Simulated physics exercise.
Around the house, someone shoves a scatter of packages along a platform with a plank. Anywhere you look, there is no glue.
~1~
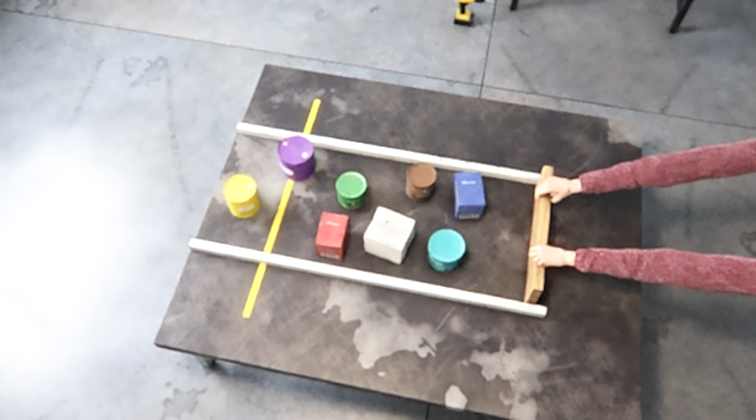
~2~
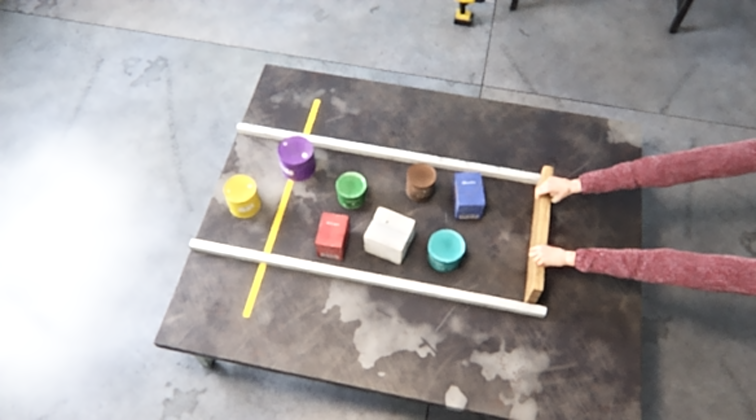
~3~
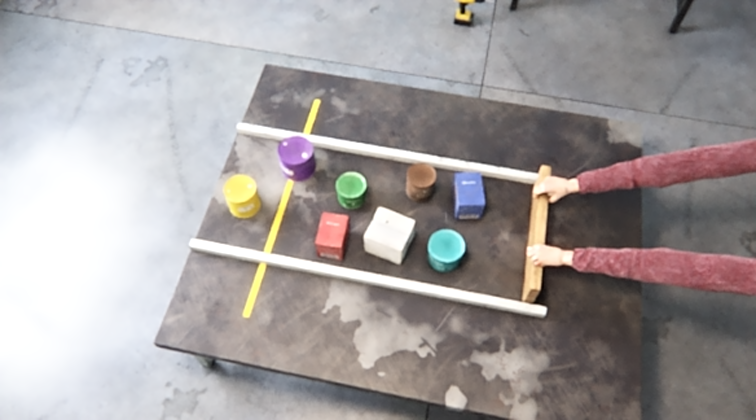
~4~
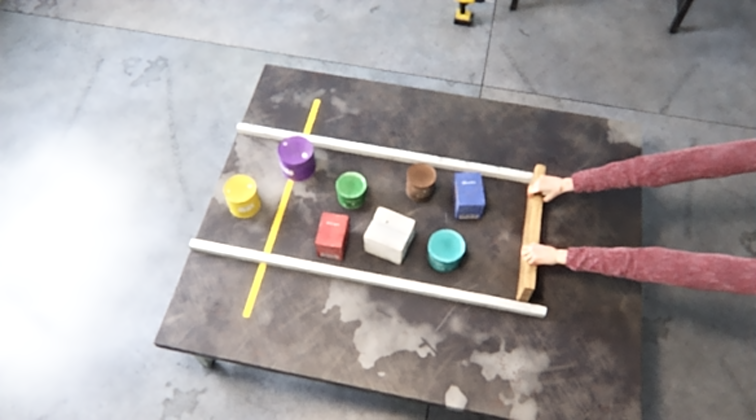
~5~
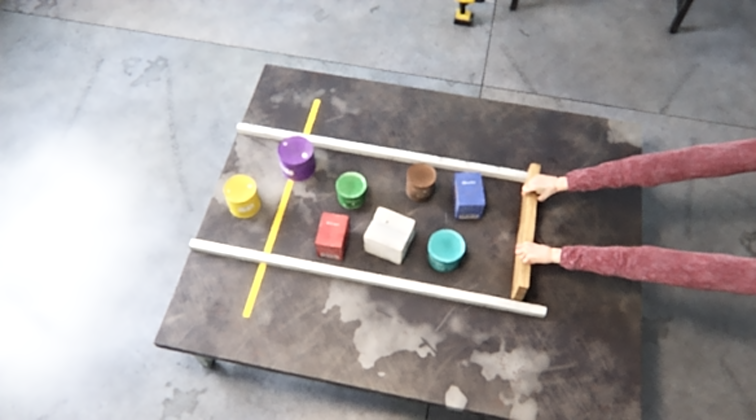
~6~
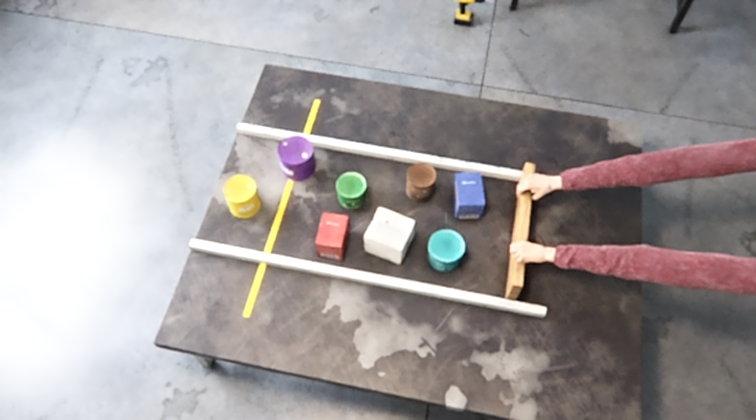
Two hands sliding a wooden plank slightly left between white rails on a dark table, the colourful containers ahead staying still.
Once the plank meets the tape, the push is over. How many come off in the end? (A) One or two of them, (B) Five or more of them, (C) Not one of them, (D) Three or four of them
A.
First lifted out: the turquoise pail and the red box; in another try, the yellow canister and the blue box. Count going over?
Falls come to 0 the first time and 1 the other time.
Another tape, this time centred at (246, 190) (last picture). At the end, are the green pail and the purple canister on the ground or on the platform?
Outcome - green pail: It keeps its spot; purple canister: It leaves the top.
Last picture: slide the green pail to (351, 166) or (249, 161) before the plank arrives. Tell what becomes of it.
Going in order, the first time it is still up there and the second time it ends up below.
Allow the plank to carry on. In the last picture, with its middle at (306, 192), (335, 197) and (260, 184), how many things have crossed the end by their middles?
In order of the places given, that's 0, 0 and 4.
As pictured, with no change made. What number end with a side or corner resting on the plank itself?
The answer is 3.
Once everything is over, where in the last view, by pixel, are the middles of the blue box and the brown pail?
Roughly (282, 160), and the other roughly (257, 153).
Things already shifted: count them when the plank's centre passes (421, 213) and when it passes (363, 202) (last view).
By then 5, and later 6.
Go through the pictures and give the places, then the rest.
In the first frame, yellow canister (242, 197); purple canister (297, 159); red box (333, 236); plank (539, 234); tape (285, 198).
In the second frame, purple canister (297, 159); brown pail (421, 183).
In the third frame, red box (333, 237); white parcel (390, 236).
In the fourth frame, yellow canister (242, 197); green pail (352, 191).
In the fifth frame, purple canister (297, 159); blue box (468, 196).
In the sixth frame, yellow canister (242, 197); purple canister (297, 159); red box (333, 237); plank (521, 231); tape (285, 198).
Soon after, none off yet; yellow canister at rest near (242, 197); purple canister at rest near (297, 159); red box displaced a little near (324, 235).
In the end, the number that fall off is one or two; gone, red box and yellow canister.
